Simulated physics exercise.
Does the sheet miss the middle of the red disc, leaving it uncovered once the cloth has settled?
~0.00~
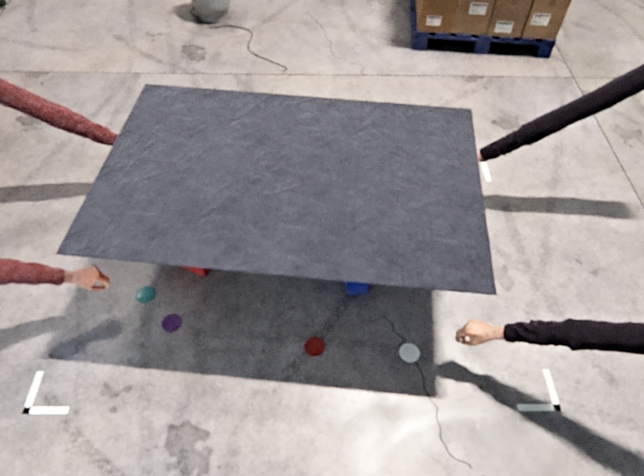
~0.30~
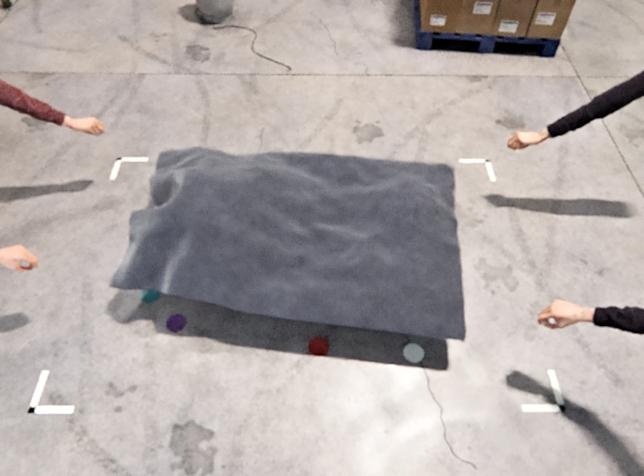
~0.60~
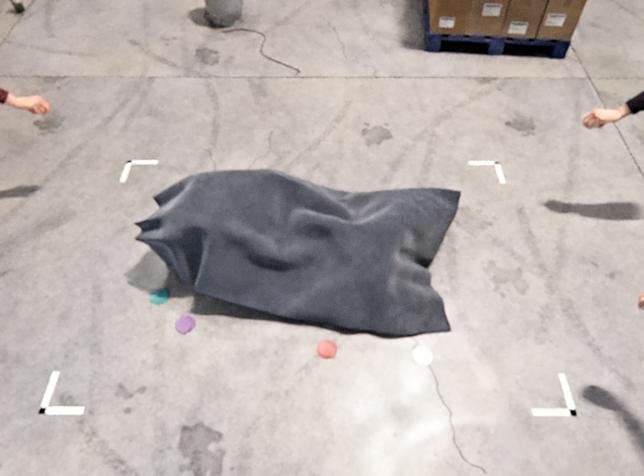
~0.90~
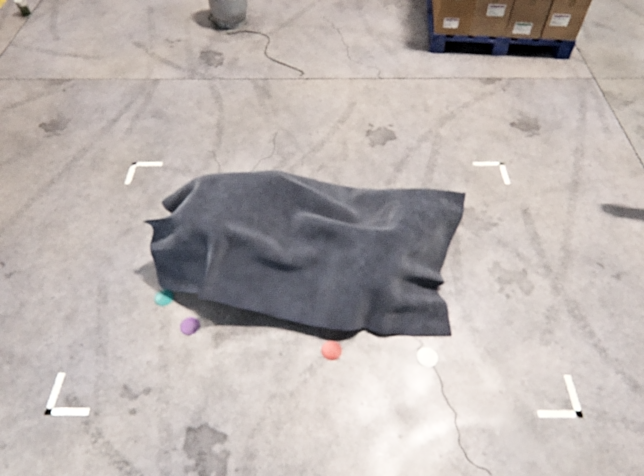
Yes, the sheet settles behind the red disc and leaves it uncovered, as it does the purple, teal and white ones.
